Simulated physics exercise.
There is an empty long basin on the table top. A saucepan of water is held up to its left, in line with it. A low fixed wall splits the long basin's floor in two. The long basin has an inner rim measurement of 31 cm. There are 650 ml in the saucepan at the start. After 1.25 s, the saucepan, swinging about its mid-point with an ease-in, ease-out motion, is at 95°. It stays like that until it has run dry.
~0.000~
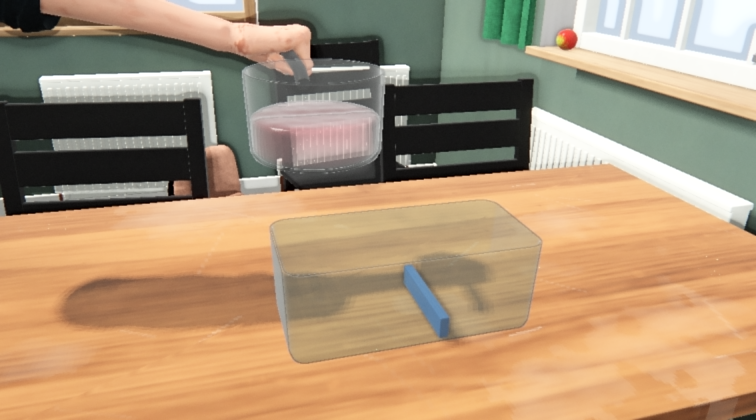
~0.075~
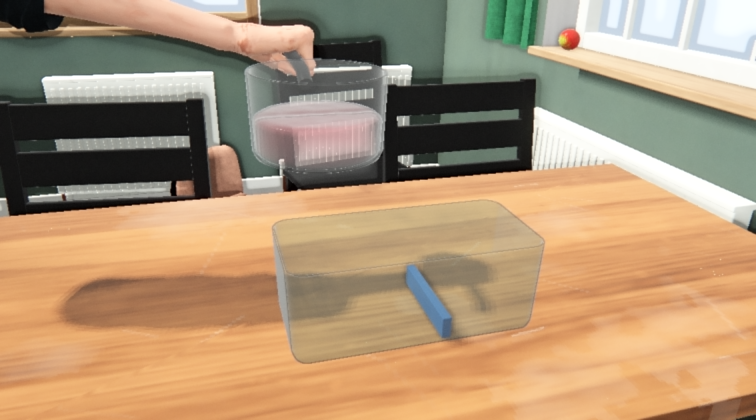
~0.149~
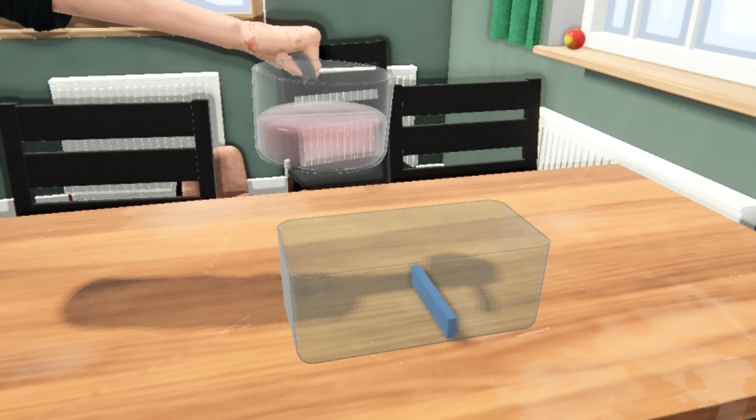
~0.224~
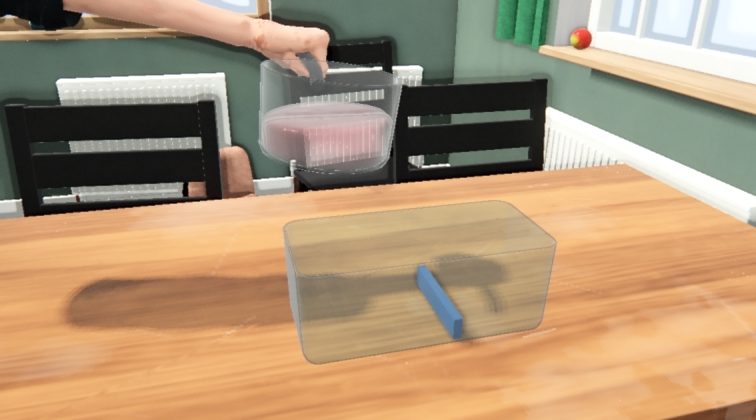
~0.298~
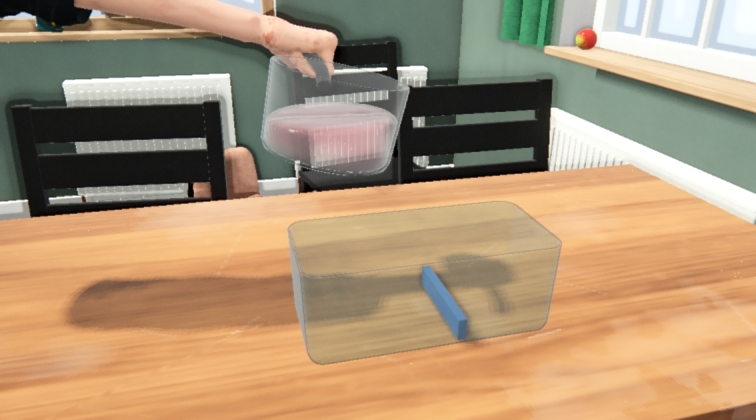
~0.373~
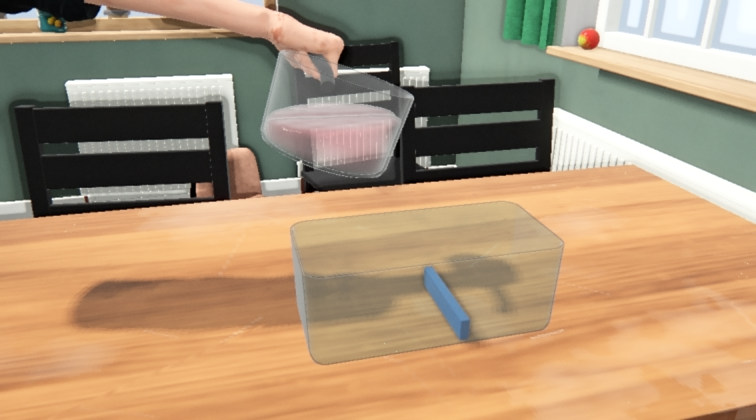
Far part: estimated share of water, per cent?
46 per cent.
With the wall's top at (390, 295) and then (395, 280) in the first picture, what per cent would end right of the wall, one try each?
Respectively close to 90 and 95 %.
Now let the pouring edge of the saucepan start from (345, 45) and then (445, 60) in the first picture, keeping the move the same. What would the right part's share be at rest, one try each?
Try 1: Approx. 10 %; try 2: Approx. 75 %.
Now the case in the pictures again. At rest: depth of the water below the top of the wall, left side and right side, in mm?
Left about 16 mm, while the right is about 10 mm.
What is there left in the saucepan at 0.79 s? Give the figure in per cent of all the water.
I'd estimate some 78 % remains.
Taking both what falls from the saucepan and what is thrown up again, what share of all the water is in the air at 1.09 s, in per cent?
It comes to some 18 percent of the total.
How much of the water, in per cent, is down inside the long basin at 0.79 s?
2 %, roughly.
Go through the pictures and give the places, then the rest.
The first picture shows tilt 0°; pouring edge (381, 70); surface from (250, 117) to (375, 110); the long basin's rim runs from (276, 248) to (517, 221); the wall's top is at (425, 290).
The second picture shows tilt 1°; pouring edge (384, 71); surface from (252, 118) to (378, 111).
The third picture shows tilt 3°; pouring edge (390, 74); surface from (257, 118) to (382, 112).
The fourth picture shows tilt 7°; pouring edge (398, 80); surface from (262, 118) to (388, 113).
The fifth picture shows tilt 13°; pouring edge (405, 87); surface from (266, 119) to (394, 113).
The sixth picture shows tilt 19°; pouring edge (409, 96); surface from (265, 119) to (397, 114).
Then, 0.79 s in, the tilt is 66° and 79 per cent is still to pour, 2 is left of the wall and 0 right of it.
Then, 1.09 s in, the tilt is 91° and 29 per cent is still to pour, 17 is left of the wall and 35 right of it.
Then, 1.41 s in, the tilt is 95° and 6 per cent is still to pour, 43 is left of the wall and 45 right of it.
Then, 1.75 s in, the tilt is 95° and 1 per cent is still to pour, 52 is left of the wall and 46 right of it.
Finally, 53 per cent lies left of the wall, 46 right of it and 1 outside.
